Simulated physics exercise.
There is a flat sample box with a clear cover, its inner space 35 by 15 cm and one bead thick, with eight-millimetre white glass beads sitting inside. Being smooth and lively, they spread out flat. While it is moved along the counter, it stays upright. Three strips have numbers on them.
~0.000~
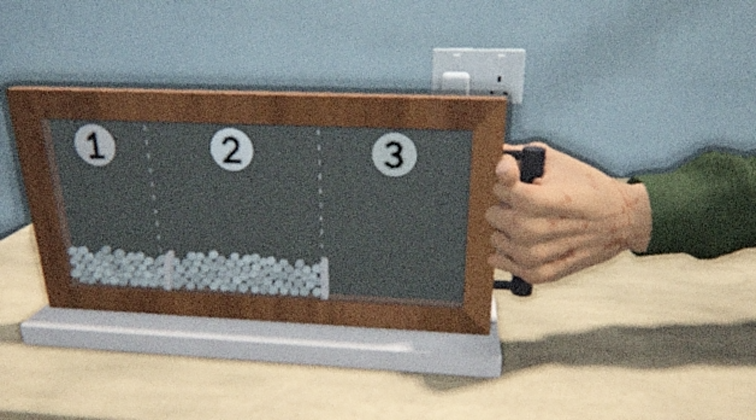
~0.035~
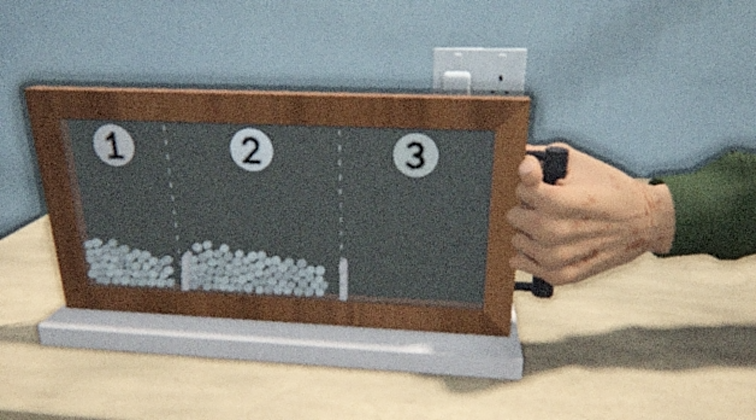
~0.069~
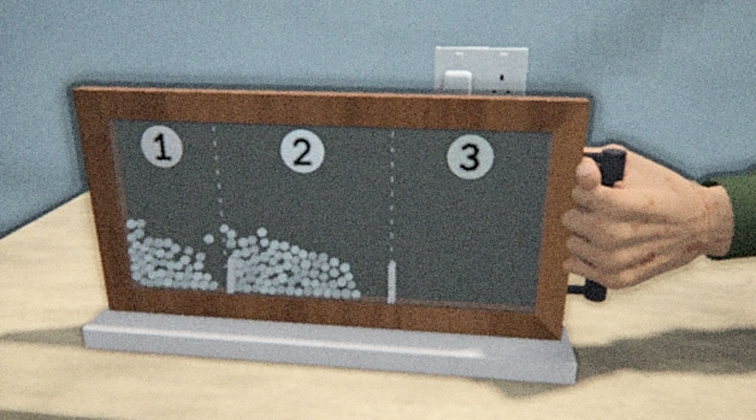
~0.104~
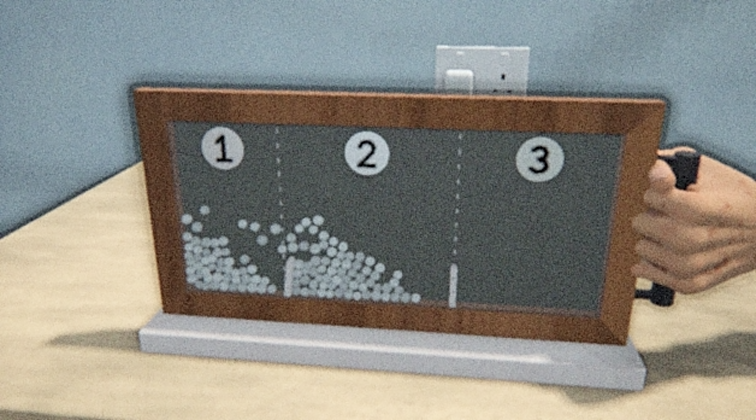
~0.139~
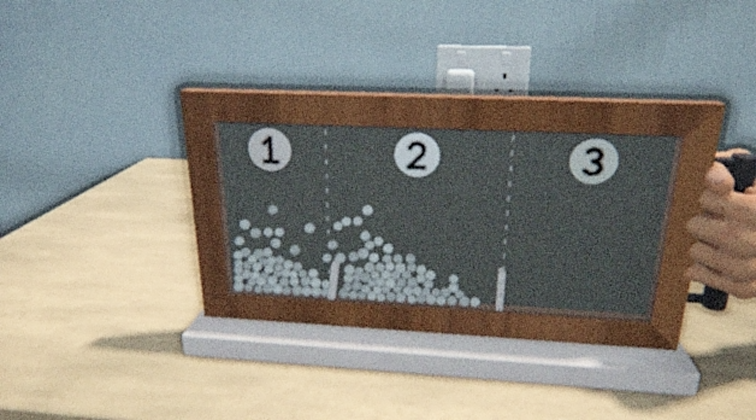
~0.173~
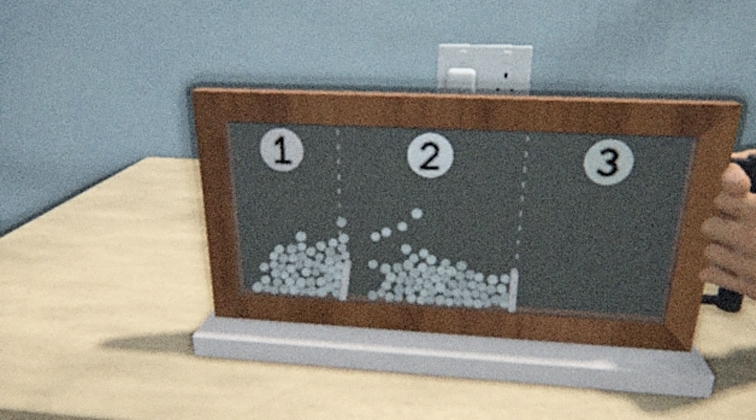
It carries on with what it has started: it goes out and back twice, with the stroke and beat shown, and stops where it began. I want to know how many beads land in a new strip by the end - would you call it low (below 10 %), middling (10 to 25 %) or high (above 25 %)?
I would call it high.
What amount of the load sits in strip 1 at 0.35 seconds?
About 25 per cent.
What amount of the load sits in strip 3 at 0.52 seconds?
Share: Near 15 %.
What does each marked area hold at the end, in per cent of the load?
At the end, strip 1 holds 30, strip 2 holds 40 and strip 3 holds 30.
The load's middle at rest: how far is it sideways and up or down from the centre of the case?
The middle sits around 2 cm left of it and 6 cm below it.
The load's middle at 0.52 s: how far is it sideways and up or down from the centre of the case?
The middle sits around 3 cm left of it and 5 cm below it.
By 0.35 s, it is at its start; the beads' middle is 2 cm left of and 5 cm below the centre; no. 1, 25 %, no. 2, 50 %, no. 3, 25 %; 40 % have changed strip.
By 0.52 s, it is 15 cm to the right; the beads' middle is 3 cm left of and 5 cm below the centre; no. 1, 35 %, no. 2, 45 %, no. 3, 15 %; 35 % have changed strip.
By 0.67 s, it is at its start; the beads' middle is 1 cm right of and 4 cm below the centre; no. 1, 20 %, no. 2, 40 %, no. 3, 40 %; 50 % have changed strip.
Settled by 1.4 s, it is at its start; no. 1, 30 %, no. 2, 40 %, no. 3, 30 %; 50 % have changed strip.
